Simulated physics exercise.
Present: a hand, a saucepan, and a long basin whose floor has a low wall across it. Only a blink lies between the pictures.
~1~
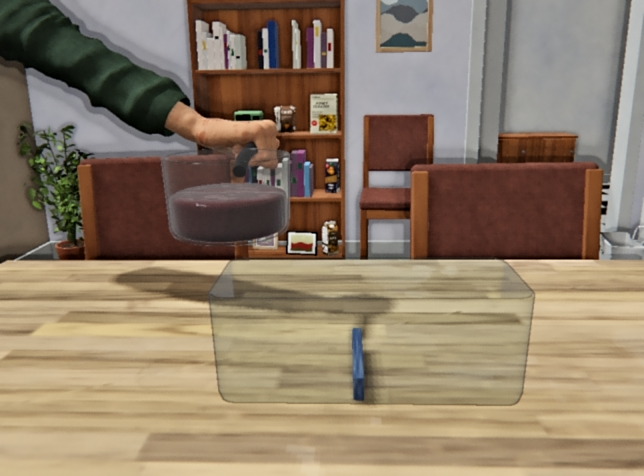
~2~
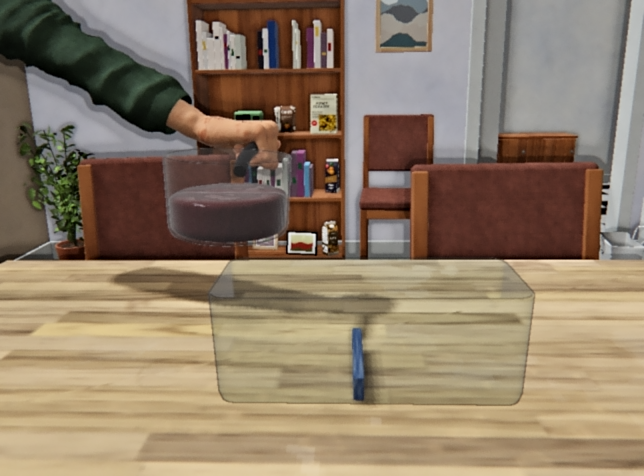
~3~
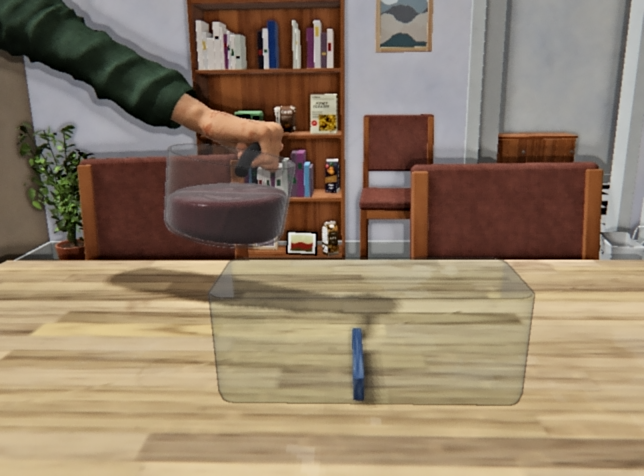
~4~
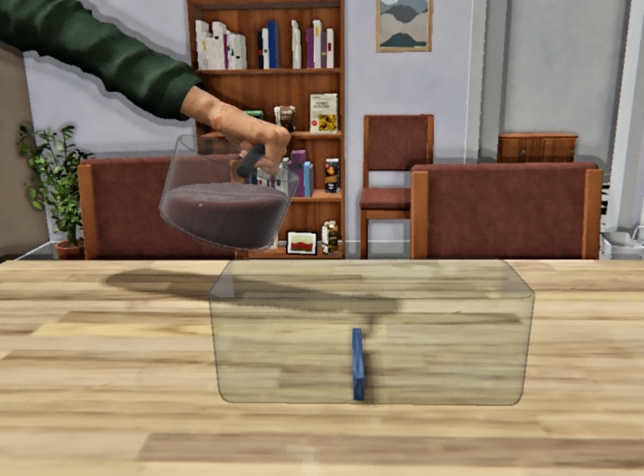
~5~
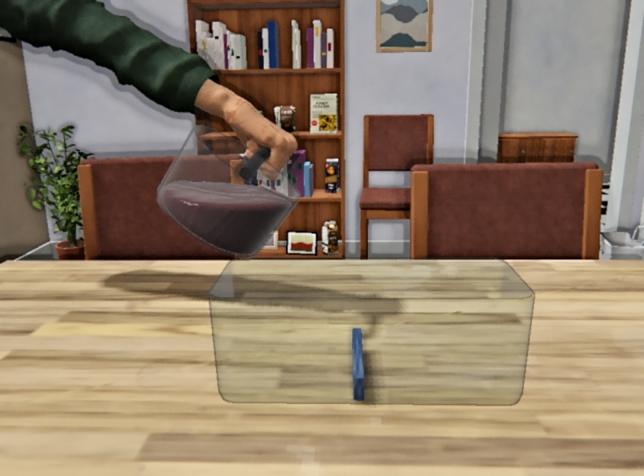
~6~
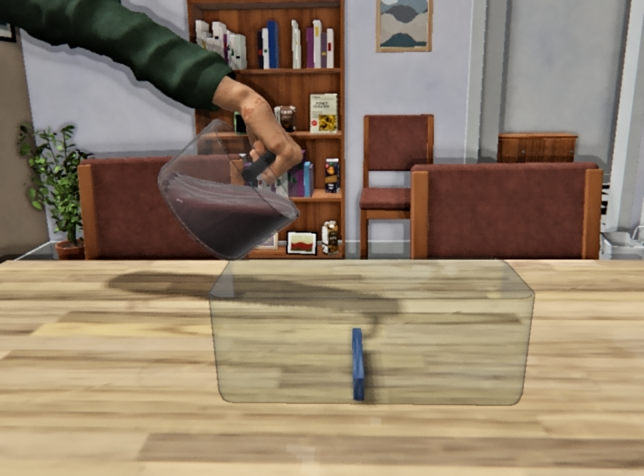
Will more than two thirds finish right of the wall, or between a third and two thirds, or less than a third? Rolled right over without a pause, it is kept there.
Right of the wall there will be less than a third.
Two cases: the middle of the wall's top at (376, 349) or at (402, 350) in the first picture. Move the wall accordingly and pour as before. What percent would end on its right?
In order, near 25 and 20 in a hundred.
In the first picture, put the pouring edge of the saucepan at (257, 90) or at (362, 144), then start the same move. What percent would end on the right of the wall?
The first start gives some 25 %, the second some 80 %.
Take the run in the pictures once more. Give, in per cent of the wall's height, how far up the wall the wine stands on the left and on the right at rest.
70 per cent for the left part, 20 for the right.
A moment on, the saucepan is tipped right over and 20 per cent is still to pour, 61 is left of the wall and 0 right of it.
Next, the saucepan is tipped right over and 3 per cent is still to pour, 73 is left of the wall and 10 right of it.
Then the saucepan is tipped right over and 0 per cent is still to pour, 71 is left of the wall and 22 right of it.
Later the saucepan is tipped right over and 0 per cent is still to pour, 69 is left of the wall and 25 right of it.
In the end 68 per cent lies left of the wall, 26 right of it and 6 outside.
